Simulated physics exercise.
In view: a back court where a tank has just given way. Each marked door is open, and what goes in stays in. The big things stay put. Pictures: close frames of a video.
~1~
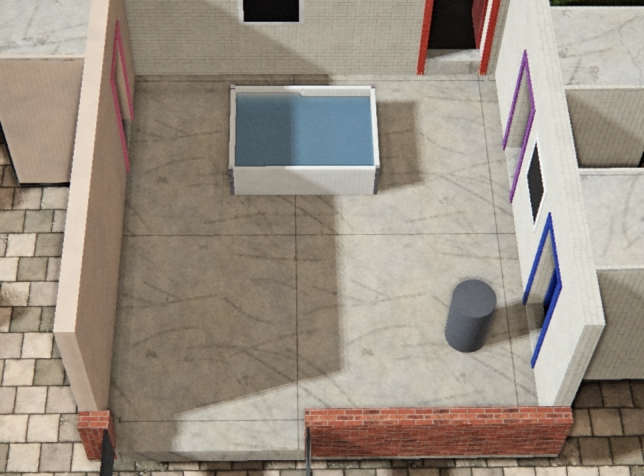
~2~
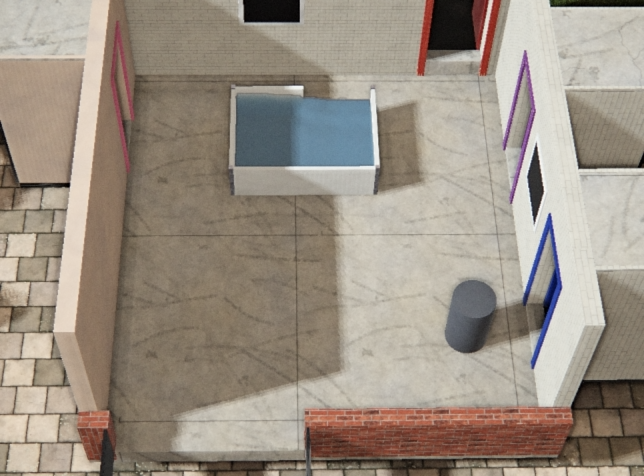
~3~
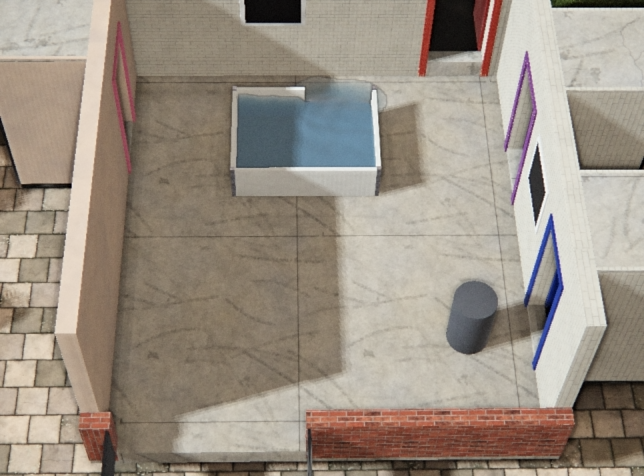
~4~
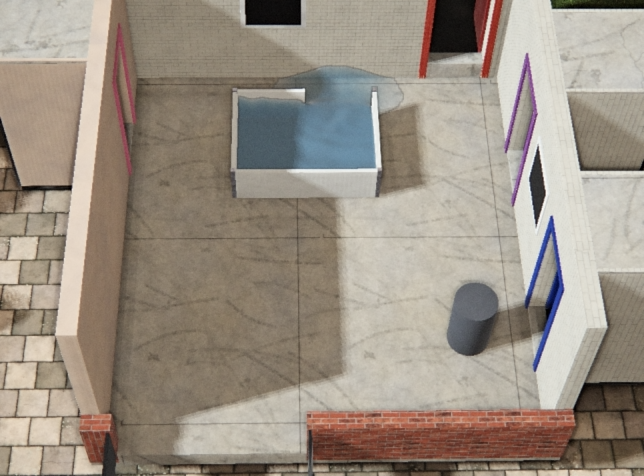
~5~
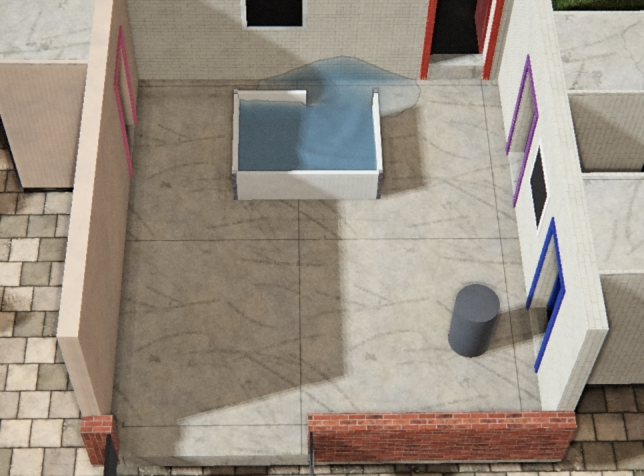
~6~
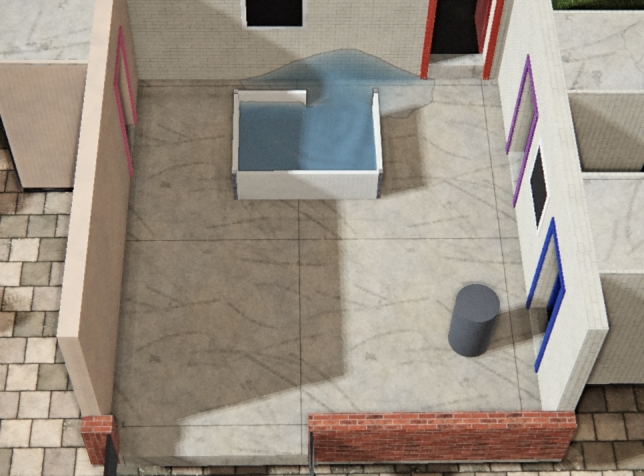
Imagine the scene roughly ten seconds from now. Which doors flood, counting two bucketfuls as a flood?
As I see it, the red door respects the limit for sure; the purple door respects the limit for sure; the blue door respects the limit for sure; the pink door breaks the limit for sure.
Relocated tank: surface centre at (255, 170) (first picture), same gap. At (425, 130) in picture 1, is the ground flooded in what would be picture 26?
Hit.
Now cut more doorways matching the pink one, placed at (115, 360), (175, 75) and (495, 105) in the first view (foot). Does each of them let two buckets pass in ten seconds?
Result, in listed order - doesn't reach the limit, gets past the limit, gets past the limit.
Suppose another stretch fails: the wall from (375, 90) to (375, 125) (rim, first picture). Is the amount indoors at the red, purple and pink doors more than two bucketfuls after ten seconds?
I reckon the red door keeps within bounds, the purple door gets too much too, and the pink door keeps within bounds.
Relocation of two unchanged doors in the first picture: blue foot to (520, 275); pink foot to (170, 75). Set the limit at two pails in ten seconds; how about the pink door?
In that case the pink one gets flooded.
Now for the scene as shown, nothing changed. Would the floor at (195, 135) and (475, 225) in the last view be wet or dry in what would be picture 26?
Taken in order, drenched then drenched.
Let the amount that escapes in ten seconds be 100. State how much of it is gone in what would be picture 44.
Around 25 per cent.
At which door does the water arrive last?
My answer: The one in blue.
A moment on, water covers 15 % of the floor; the red door wet at the sill, nothing in, the purple door not reached, the blue door not reached, the pink door not reached.
Next, water covers 25 % of the floor; the red door wet at the sill, nothing in, the purple door wet at the sill, nothing in, the blue door not reached, the pink door under two buckets in.
Then, water covers 40 % of the floor; the red door wet at the sill, nothing in, the purple door under two buckets in, the blue door wet at the sill, nothing in, the pink door over two buckets in.
Later, water covers 90 % of the floor; the red door wet at the sill, nothing in, the purple door under two buckets in, the blue door wet at the sill, nothing in, the pink door over two buckets in.
In the end, water covers 95 % of the floor; the red door wet at the sill, nothing in, the purple door under two buckets in, the blue door wet at the sill, nothing in, the pink door far over two buckets in.
